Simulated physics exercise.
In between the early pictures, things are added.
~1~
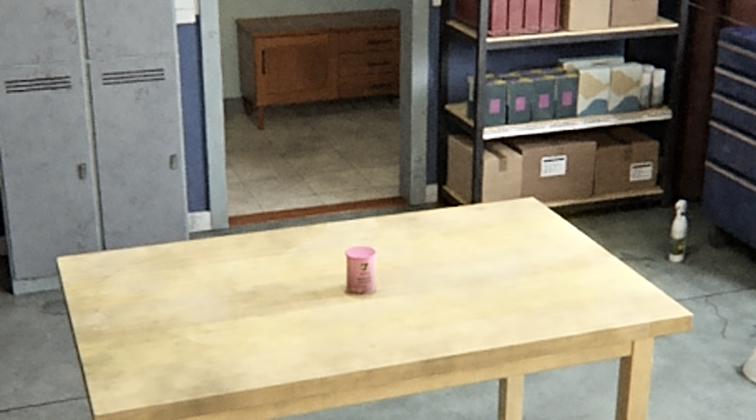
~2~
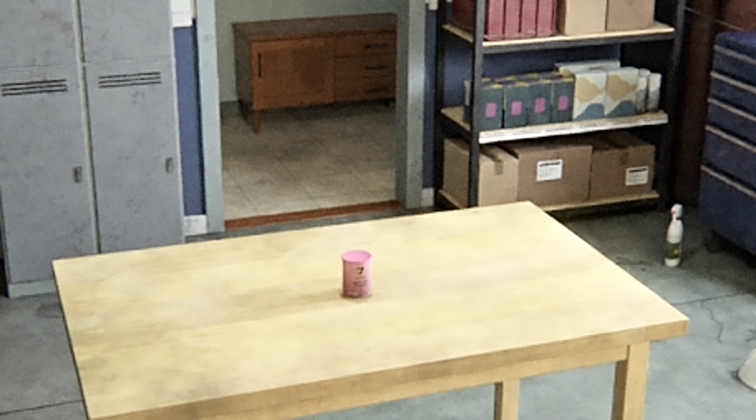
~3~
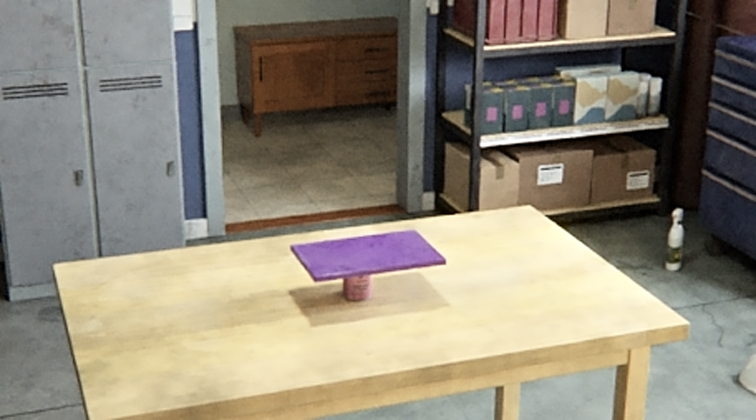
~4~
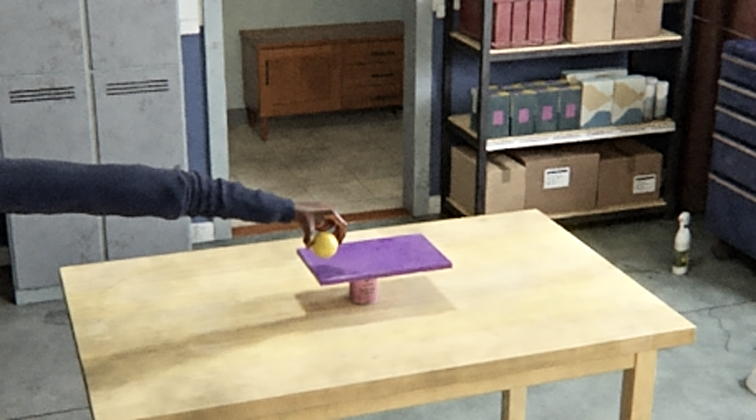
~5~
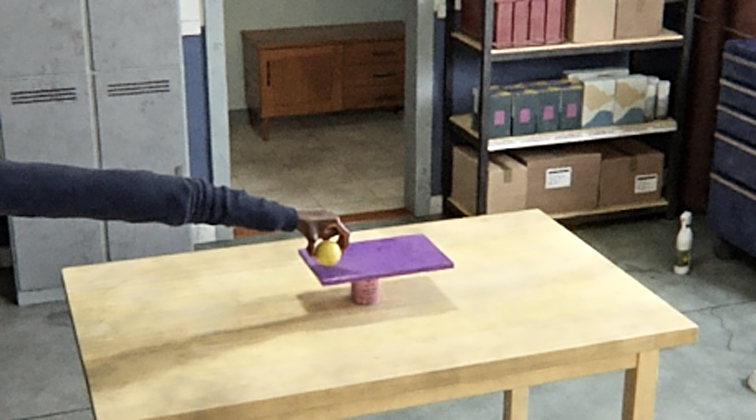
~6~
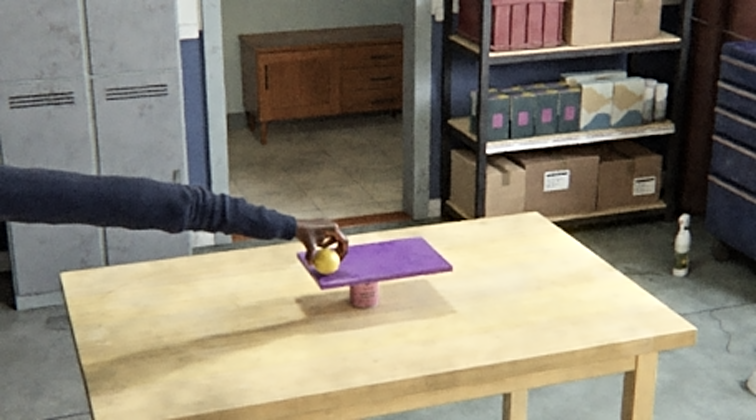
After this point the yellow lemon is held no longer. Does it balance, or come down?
Most likely nothing will tip.
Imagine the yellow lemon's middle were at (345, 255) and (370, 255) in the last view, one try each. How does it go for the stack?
The first time it stays in place, but the second time it stays in place.
Then, 0.20 s past the last view, nothing moves.
Then, 0.50 s past the last view, yellow lemon resting near (326, 262).
Finally, all 3 still in place. Final places as the last picture's camera would see them, yellow lemon near (326, 262). The stack holds.
